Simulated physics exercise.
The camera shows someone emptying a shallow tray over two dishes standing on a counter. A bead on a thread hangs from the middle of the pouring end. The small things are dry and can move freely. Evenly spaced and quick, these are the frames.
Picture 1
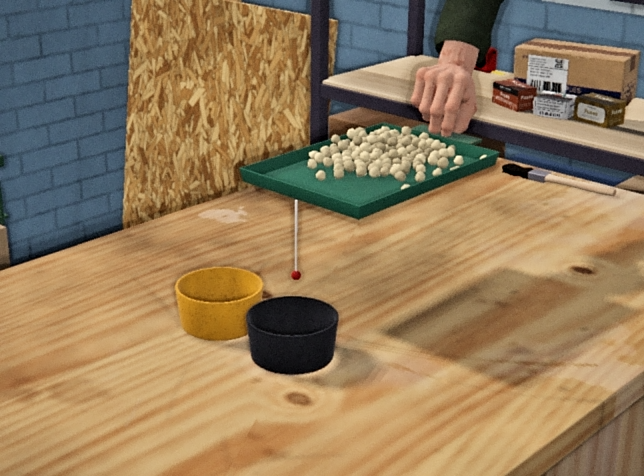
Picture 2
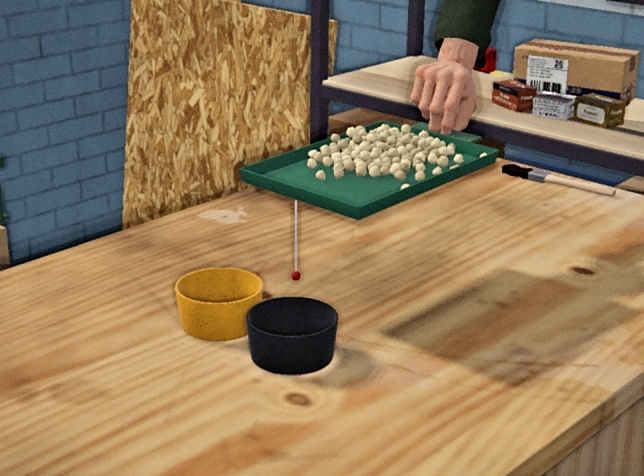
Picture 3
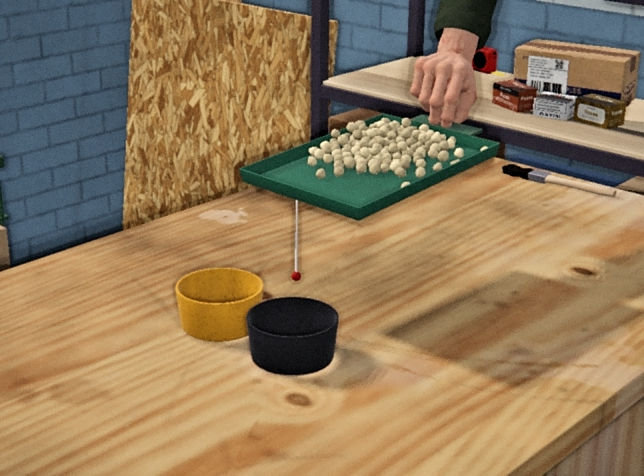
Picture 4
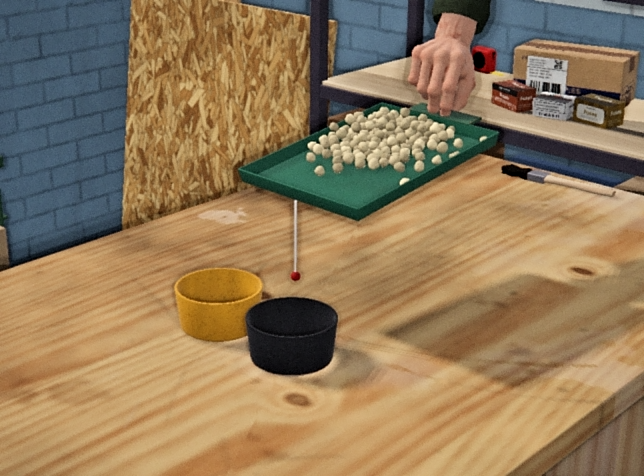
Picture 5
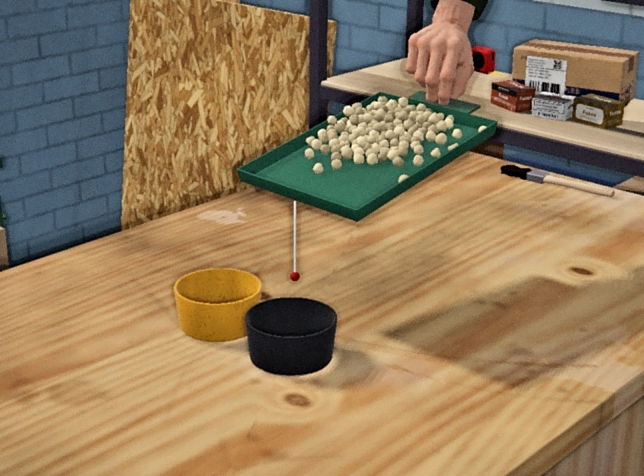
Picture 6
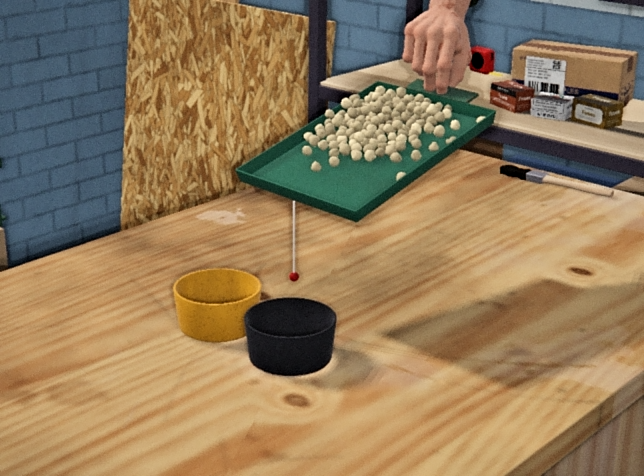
On a wooden counter, a yellow dish and a black dish stand below a green tray of macadamia nuts with a hanging red bead, while a hand gradually raises the tray's far end, tilting it slightly toward the dishes.
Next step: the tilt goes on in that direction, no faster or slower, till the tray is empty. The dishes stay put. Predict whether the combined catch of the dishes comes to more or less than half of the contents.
The combined catch is more than half.
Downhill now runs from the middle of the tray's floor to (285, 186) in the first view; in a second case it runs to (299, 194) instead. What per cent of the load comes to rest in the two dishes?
About 70 and 90 percent.
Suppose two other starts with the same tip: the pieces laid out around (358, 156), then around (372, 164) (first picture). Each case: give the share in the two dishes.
Respectively 80 and 80 in a hundred.
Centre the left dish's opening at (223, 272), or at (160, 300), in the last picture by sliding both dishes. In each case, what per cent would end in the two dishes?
It comes to roughly 40 per cent in one try and roughly 10 per cent in the next.
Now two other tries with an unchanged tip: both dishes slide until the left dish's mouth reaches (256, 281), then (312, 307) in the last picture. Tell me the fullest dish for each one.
So: The one further right first, and the one further left second.
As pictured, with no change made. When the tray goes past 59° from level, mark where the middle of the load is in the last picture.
Look close to (307, 166) in the last picture.
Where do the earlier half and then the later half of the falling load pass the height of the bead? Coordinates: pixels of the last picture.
Earlier portion about (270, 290); later portion about (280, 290).
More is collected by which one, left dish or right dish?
Winner: The right side.
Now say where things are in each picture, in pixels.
In the first picture, corners of the pouring end (243, 168) and (359, 205), level; middle of the load (384, 153), macadamia nuts; left dish (188, 314); right dish (260, 348); bead on its thread (296, 275).
In the second picture, corners of the pouring end (243, 168) and (359, 205), level; middle of the load (384, 152).
In the third picture, corners of the pouring end (243, 169) and (359, 206), tipped barely, level across its low end; middle of the load (384, 147).
In the fourth picture, corners of the pouring end (242, 169) and (358, 207), tipped a little, level across its low end; middle of the load (383, 139).
In the fifth picture, corners of the pouring end (240, 169) and (356, 208), tipped a little, level across its low end; middle of the load (382, 132).
In the sixth picture, corners of the pouring end (239, 169) and (355, 209), tipped a little, level across its low end; middle of the load (380, 124); left dish (186, 316); right dish (258, 349).
Just after the last frame, tray tipped steeply; the larger part on the tray; just a few in the right dish; just a few in the left dish; just a few outside both; just a few in the air.
A moment on, tray tipped right over; roughly a quarter on the tray; roughly a quarter in the right dish; roughly a quarter in the left dish; about a tenth outside both; roughly a quarter in the air.
Further on, tray tipped past a quarter turn; roughly half in the right dish; roughly a quarter in the left dish; roughly a quarter outside both.
When it is over, tray tipped past a quarter turn; roughly half in the right dish; roughly a quarter in the left dish; roughly a quarter outside both.
